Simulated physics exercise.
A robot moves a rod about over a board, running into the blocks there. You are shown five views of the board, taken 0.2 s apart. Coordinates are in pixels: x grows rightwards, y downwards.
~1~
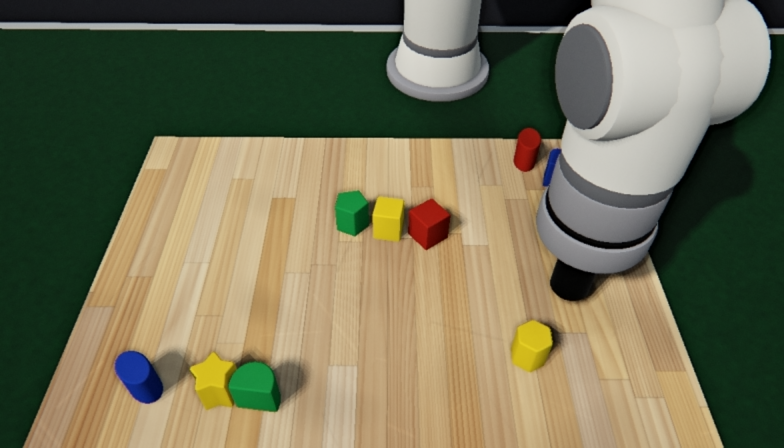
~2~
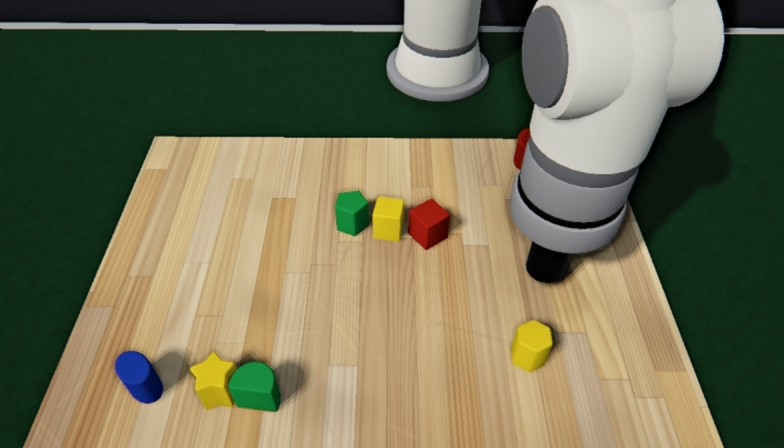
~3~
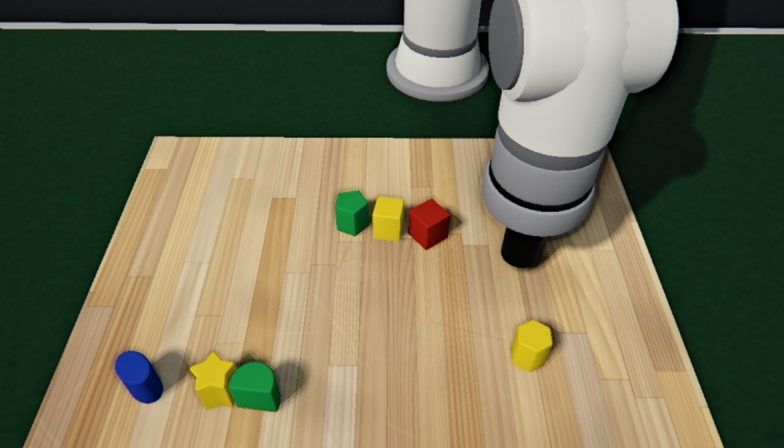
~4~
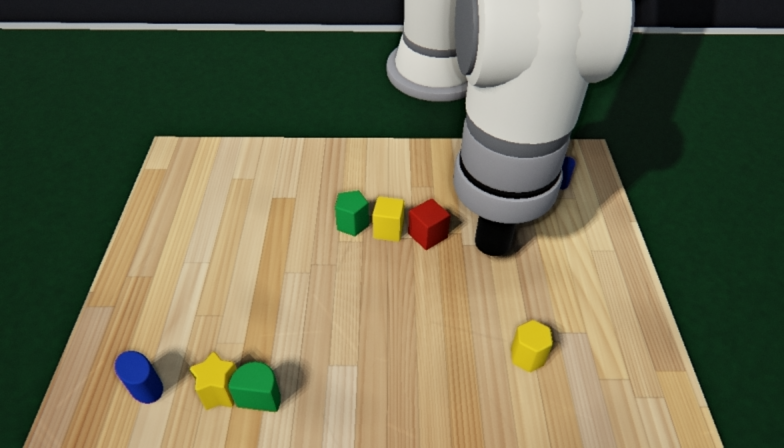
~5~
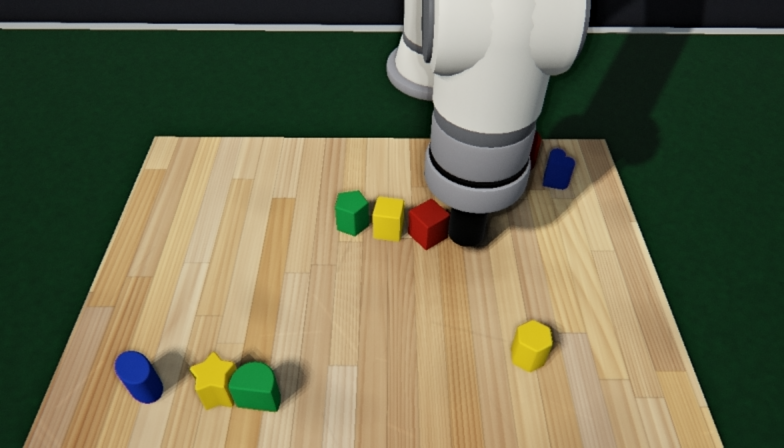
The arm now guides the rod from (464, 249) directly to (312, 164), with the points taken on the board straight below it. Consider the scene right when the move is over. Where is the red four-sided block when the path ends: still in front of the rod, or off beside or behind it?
When the path ends, it will lie beside or behind the rod.
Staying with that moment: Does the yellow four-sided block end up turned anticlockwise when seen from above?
Yes, it checks out.
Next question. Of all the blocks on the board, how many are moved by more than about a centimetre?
Of all the blocks, three or more travel more than a centimetre.
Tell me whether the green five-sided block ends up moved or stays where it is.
It will be nudged away from its spot.
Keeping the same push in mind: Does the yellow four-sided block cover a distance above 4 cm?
Yes.
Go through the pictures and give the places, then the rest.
In the first frame, lower end of the rod (569, 286), tops of blocks, green five-sided block (351, 200), yellow four-sided block (389, 207), red four-sided block (430, 212).
In the second frame, rod (544, 269), blocks as before.
In the third frame, rod (519, 254), blocks as before.
In the fourth frame, rod (493, 243), blocks as before.
In the fifth frame, rod (466, 234), green five-sided block (351, 200), yellow four-sided block (389, 207), red four-sided block (430, 212).
One third of the way, rod (408, 203); green five-sided block (318, 200), turned 10° clockwise; yellow four-sided block (349, 204), turned 20° anticlockwise; red four-sided block (376, 192), turned 65° anticlockwise.
Two thirds of the way, rod (357, 174); green five-sided block (297, 204), turned 45° clockwise; yellow four-sided block (329, 204), turned 75° anticlockwise; red four-sided block (326, 181).
At the end, rod (311, 149); green five-sided block (297, 204), turned 45° clockwise; yellow four-sided block (329, 204), turned 75° anticlockwise; red four-sided block (322, 178), turned 175° anticlockwise.
